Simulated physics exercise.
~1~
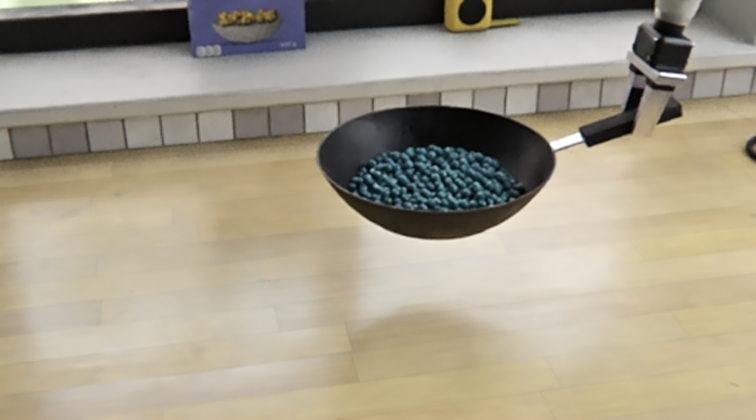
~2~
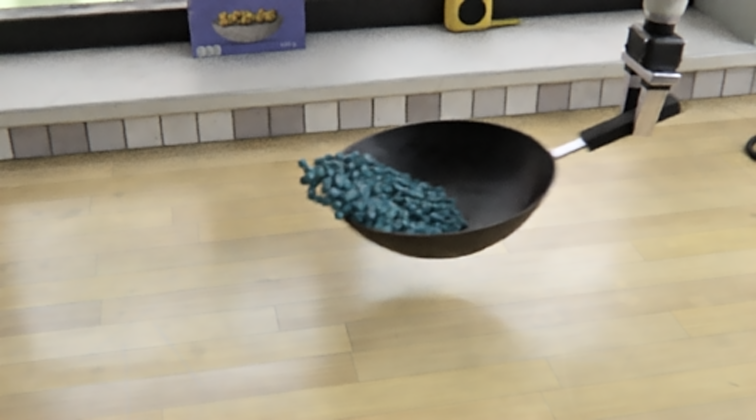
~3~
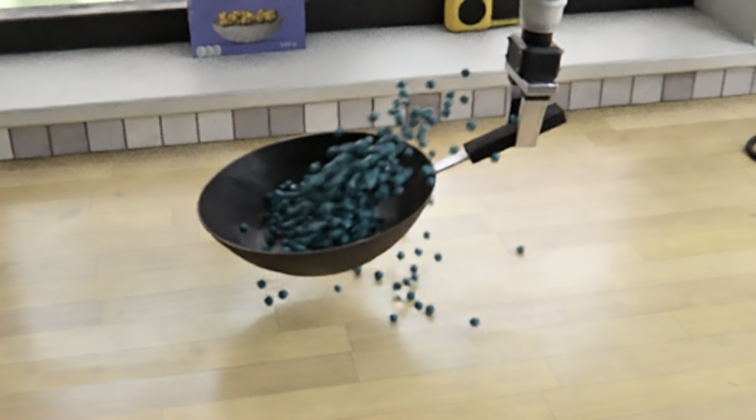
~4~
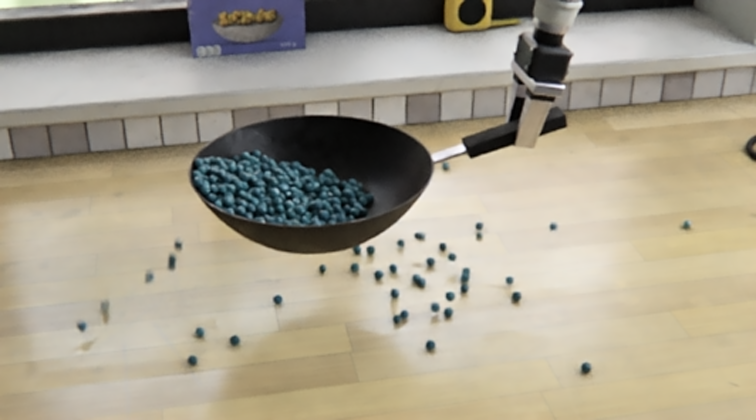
Robot arm swinging a dark wok of teal beads leftward, tossing them and scattering some across the wooden counter, most staying inside.
